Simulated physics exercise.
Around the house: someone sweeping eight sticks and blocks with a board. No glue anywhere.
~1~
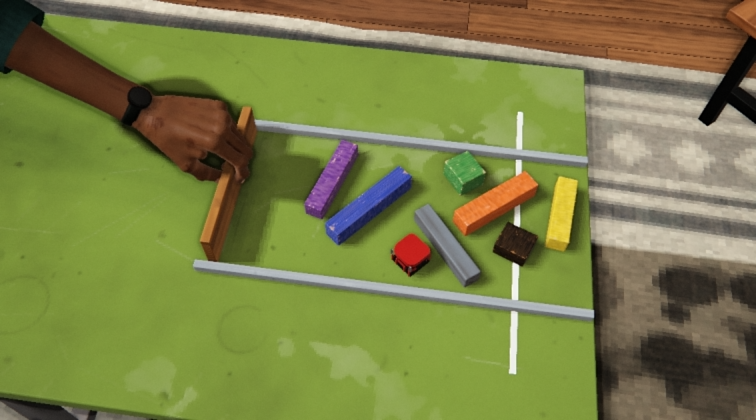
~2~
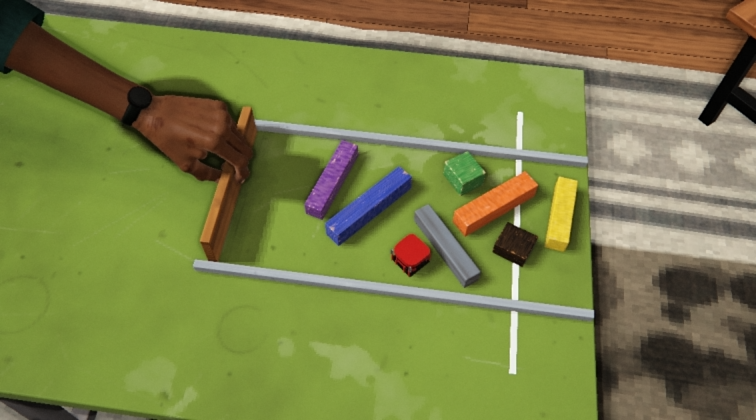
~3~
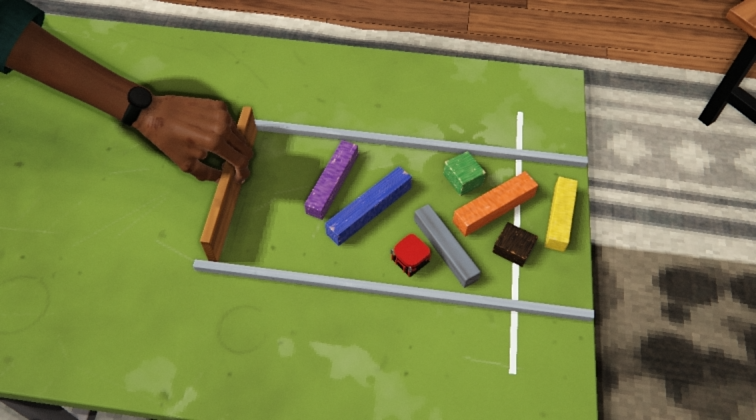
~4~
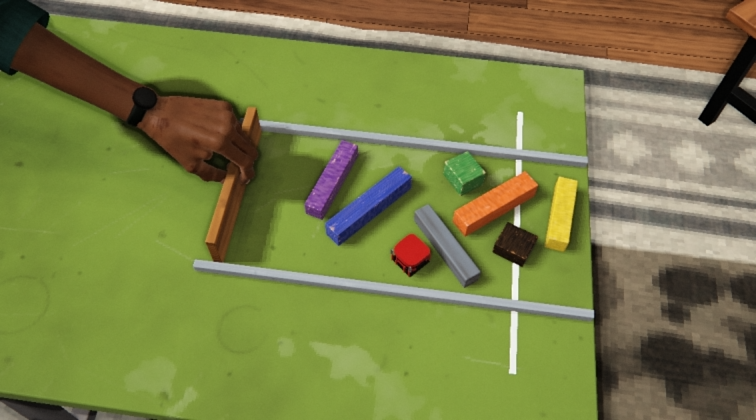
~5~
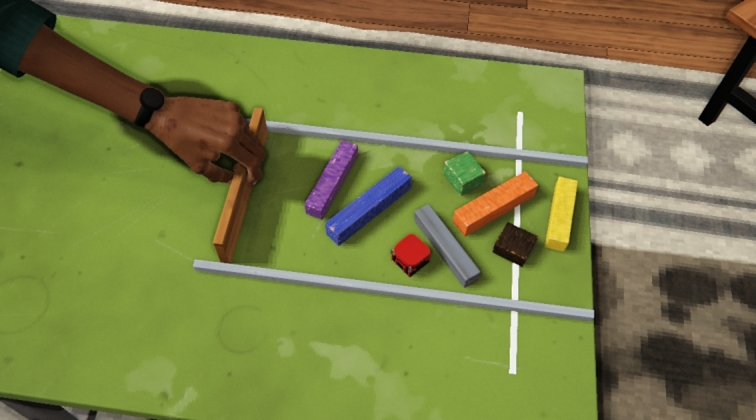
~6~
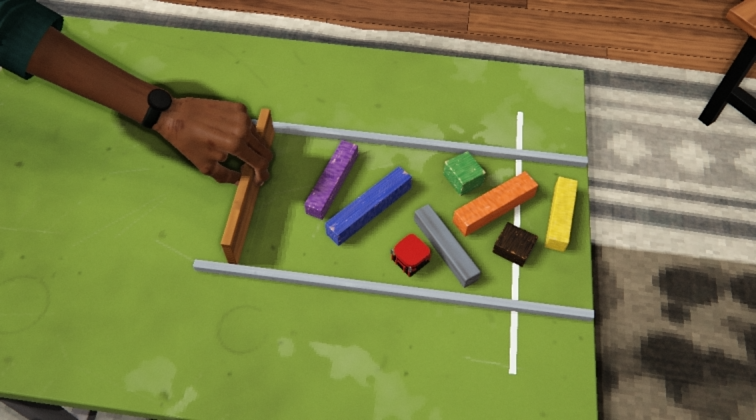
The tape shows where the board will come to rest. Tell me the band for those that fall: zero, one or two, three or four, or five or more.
As it turns out, the number that fall off is one or two.
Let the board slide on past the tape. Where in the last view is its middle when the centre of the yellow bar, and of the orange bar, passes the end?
For the yellow bar at (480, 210), for the orange bar at (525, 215).
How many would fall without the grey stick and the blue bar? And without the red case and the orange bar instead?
The counts: 0 and 0.
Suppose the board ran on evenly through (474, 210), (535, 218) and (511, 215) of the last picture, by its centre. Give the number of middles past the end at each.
Place by place, 0, 4 and 2.
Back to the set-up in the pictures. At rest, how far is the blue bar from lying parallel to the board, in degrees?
Some 5 degrees.
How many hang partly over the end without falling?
That would be 2.
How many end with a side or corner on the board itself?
The number is 1.
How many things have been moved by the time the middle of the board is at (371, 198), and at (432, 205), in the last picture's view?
At the one place 3, at the other 7.
Soon after, none off yet; yellow bar at rest near (562, 213); black block at rest near (515, 244); orange bar at rest near (496, 203).
At rest, the number that fall off is one or two; fallen, black block and yellow bar.
